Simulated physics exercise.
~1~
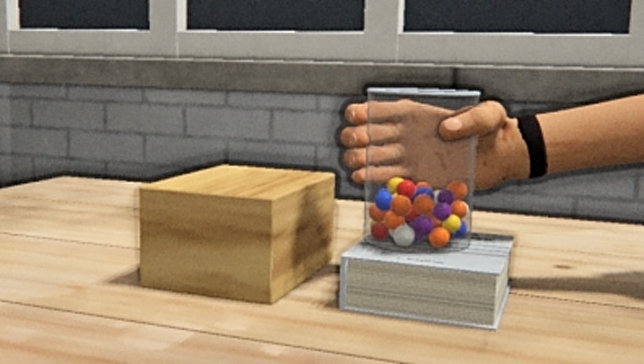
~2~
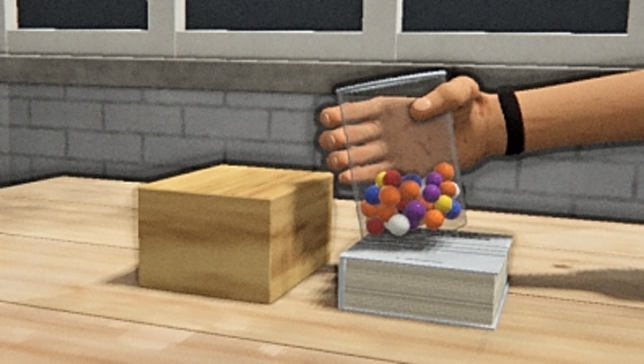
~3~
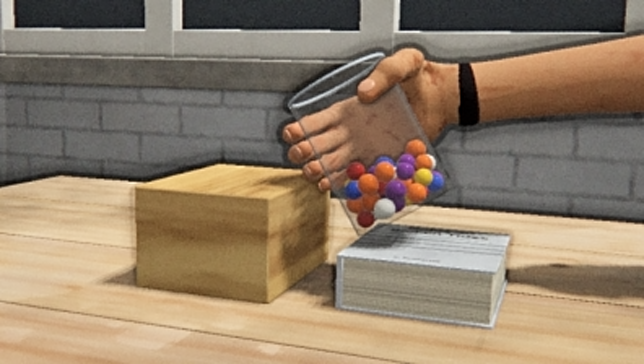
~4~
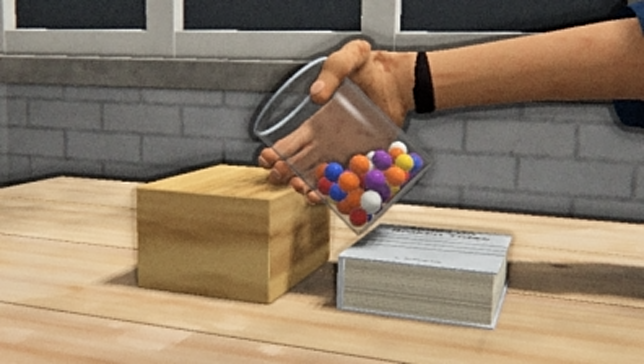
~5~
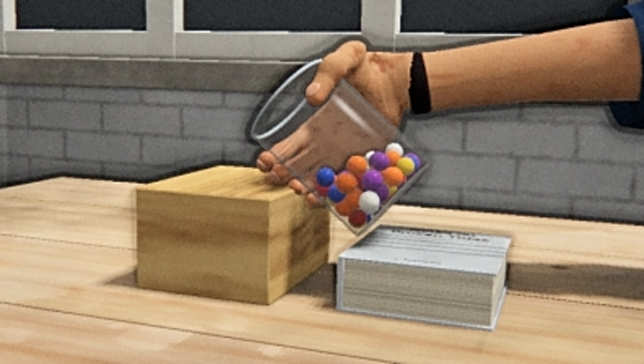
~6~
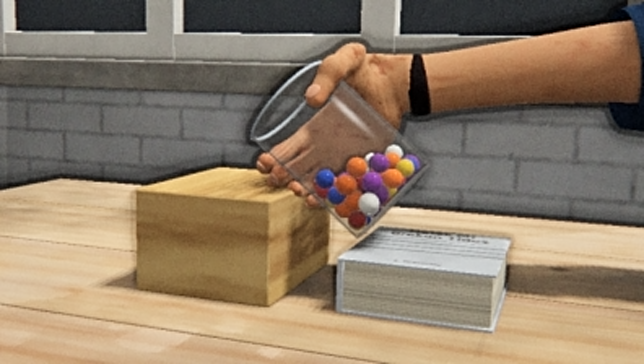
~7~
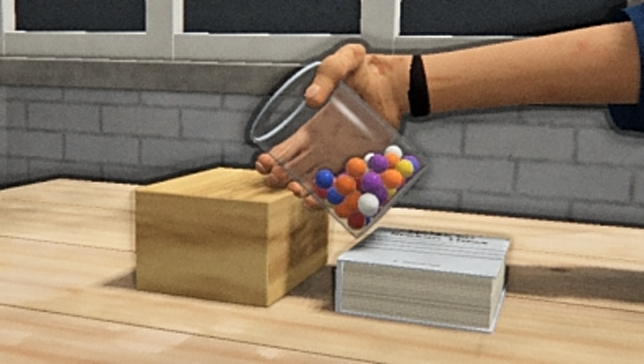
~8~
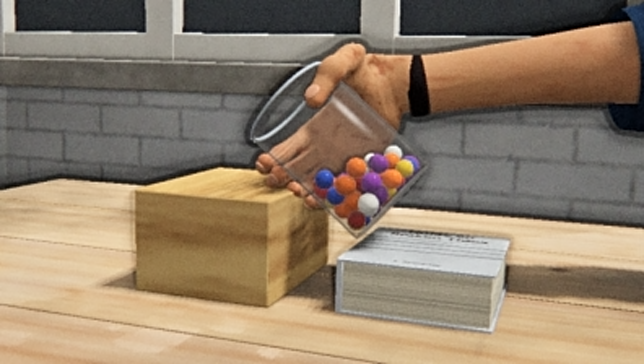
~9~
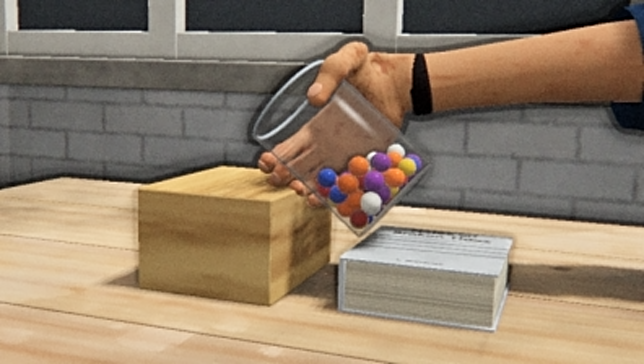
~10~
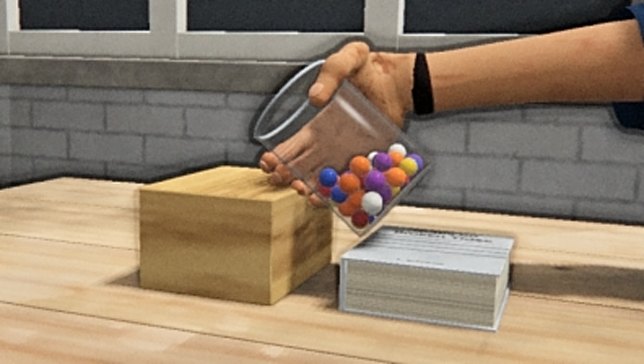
Hand lifting a clear glass of colourful balls, tilting it left against a wooden block and holding it there without spilling.
